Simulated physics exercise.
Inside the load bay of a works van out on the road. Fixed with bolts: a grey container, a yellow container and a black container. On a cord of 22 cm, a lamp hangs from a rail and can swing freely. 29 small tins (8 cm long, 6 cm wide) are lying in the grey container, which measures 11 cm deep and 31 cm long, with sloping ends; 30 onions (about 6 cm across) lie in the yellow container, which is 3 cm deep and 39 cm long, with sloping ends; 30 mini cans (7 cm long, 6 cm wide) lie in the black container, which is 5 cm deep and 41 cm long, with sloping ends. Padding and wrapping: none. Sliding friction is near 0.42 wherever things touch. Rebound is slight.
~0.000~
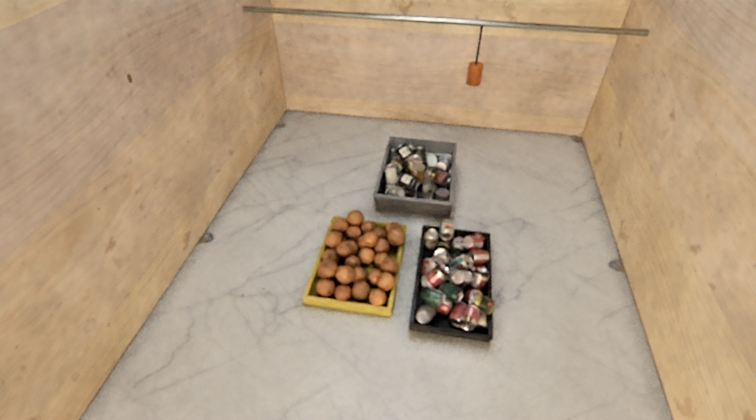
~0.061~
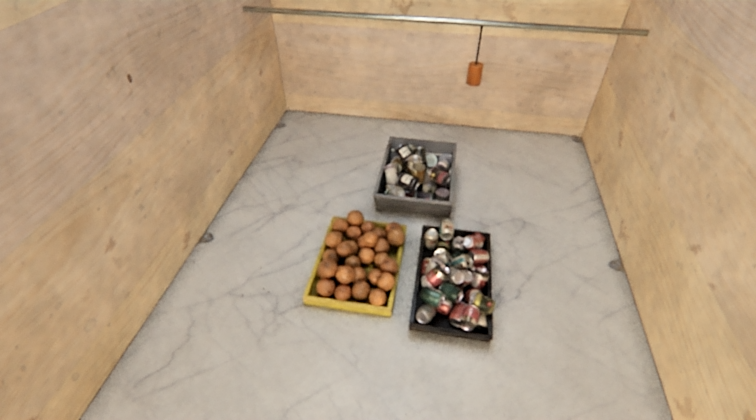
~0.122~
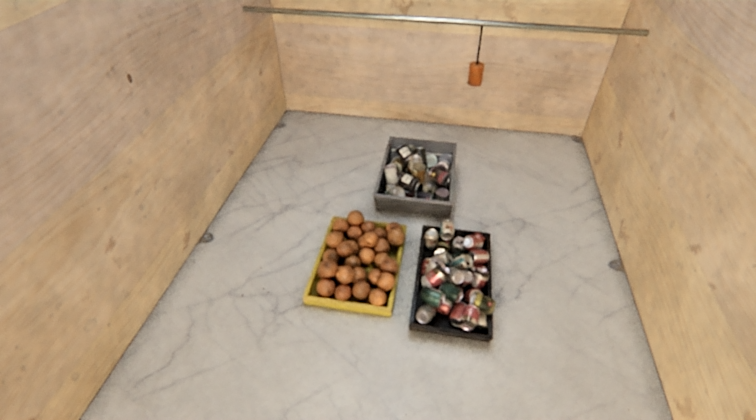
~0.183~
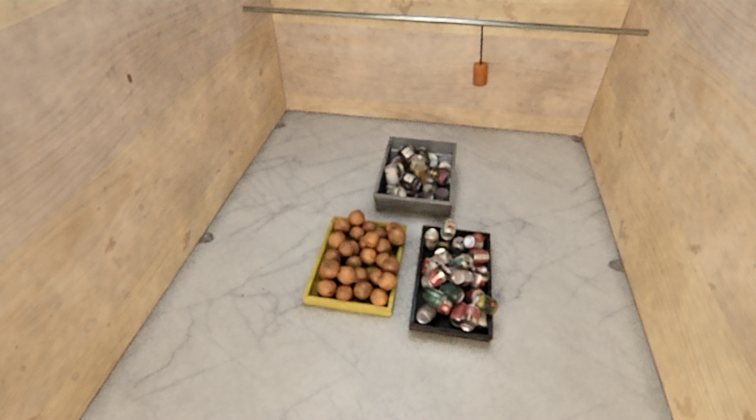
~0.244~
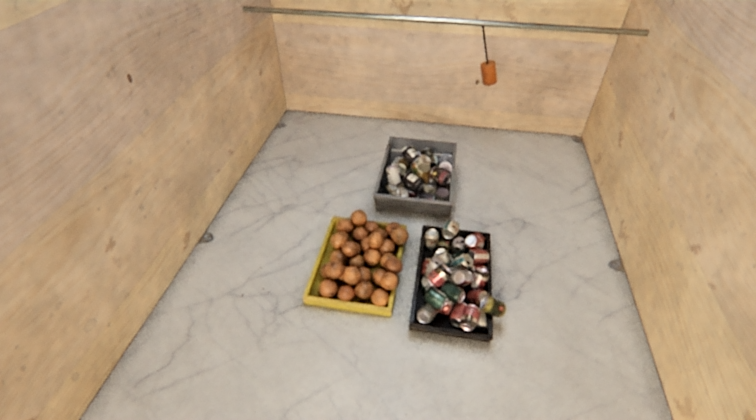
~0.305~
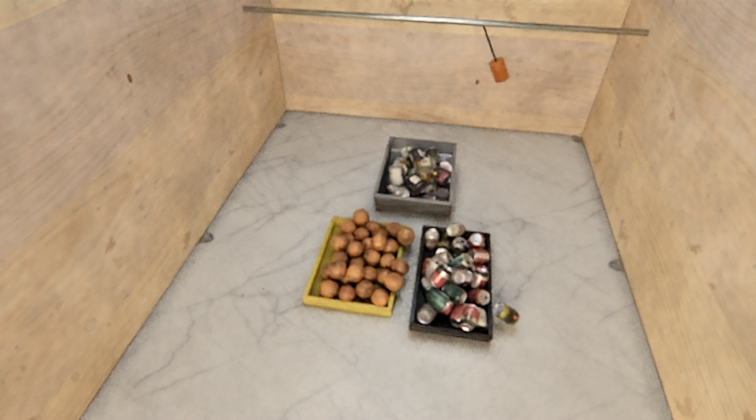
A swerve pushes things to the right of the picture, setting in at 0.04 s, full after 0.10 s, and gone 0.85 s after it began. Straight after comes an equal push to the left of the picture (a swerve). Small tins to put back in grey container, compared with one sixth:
Fewer.
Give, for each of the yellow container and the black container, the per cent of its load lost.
I'd estimate yellow container near 20 and black container near 25 per cent.
After 0.63 s, the grey container has all 29, the yellow container is down by 5 of 30 and the black container is down by 2 of 30.
After 1.04 s, the grey container has all 29, the yellow container is down by 7 of 30 and the black container is down by 3 of 30.
After 1.61 s, the grey container is down by 1 of 29, the yellow container is down by 5 of 30 and the black container is down by 8 of 30.
Final count (at 2.34 s), the grey container is down by 1 of 29, the yellow container is down by 6 of 30 and the black container is down by 8 of 30. Asked share, 1 of 29, 3 per cent.
